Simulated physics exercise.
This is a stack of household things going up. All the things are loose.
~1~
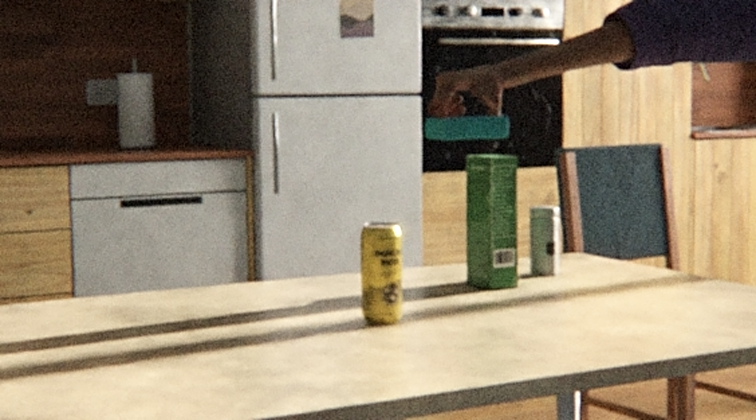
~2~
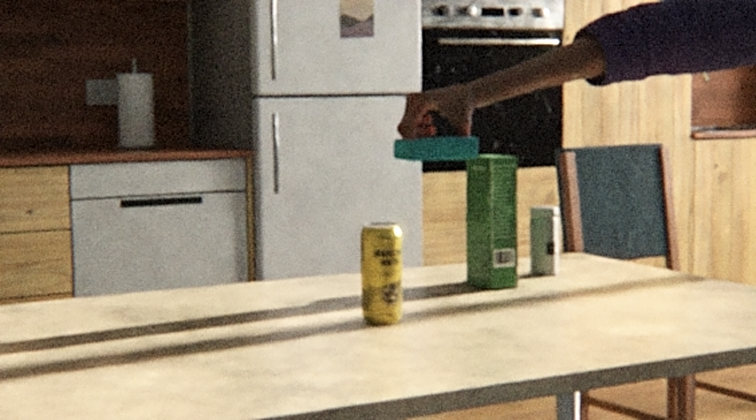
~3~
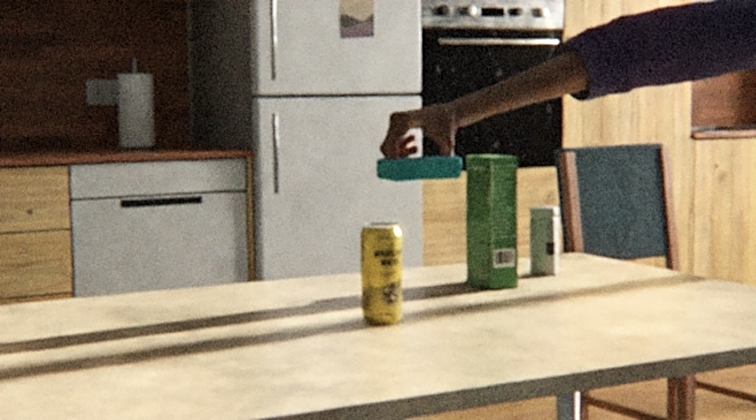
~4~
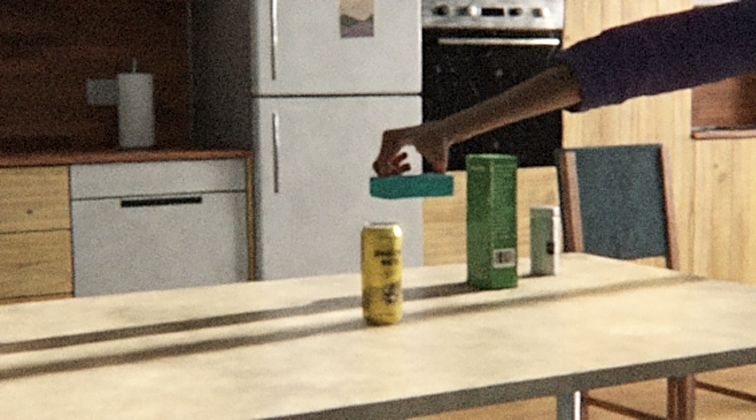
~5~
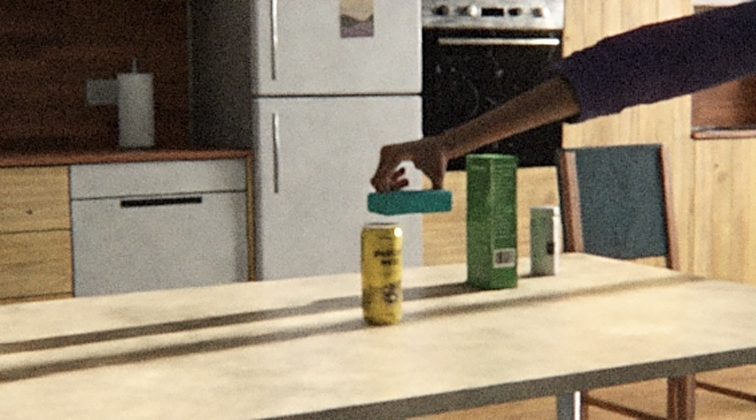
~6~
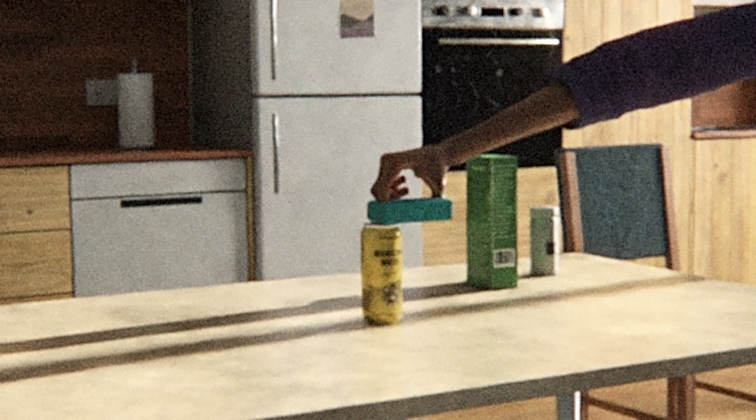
A hand carries a turquoise sponge left past a green carton and lowers it onto a yellow can.
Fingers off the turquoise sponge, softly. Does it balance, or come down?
It loses its balance.
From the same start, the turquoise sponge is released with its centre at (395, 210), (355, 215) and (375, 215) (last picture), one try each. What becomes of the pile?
First try: It holds; second try: It comes apart; third try: It keeps its balance.
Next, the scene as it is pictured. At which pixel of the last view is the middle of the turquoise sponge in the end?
Around (461, 302).
Then, 0.30 s after the last picture, turquoise sponge now fallen.
Then, 0.50 s after the last picture, things are still on the move.
At rest, fallen, turquoise sponge; the other 3 in place. Seen from the same camera at the end, turquoise sponge near (461, 302). The pile comes apart.
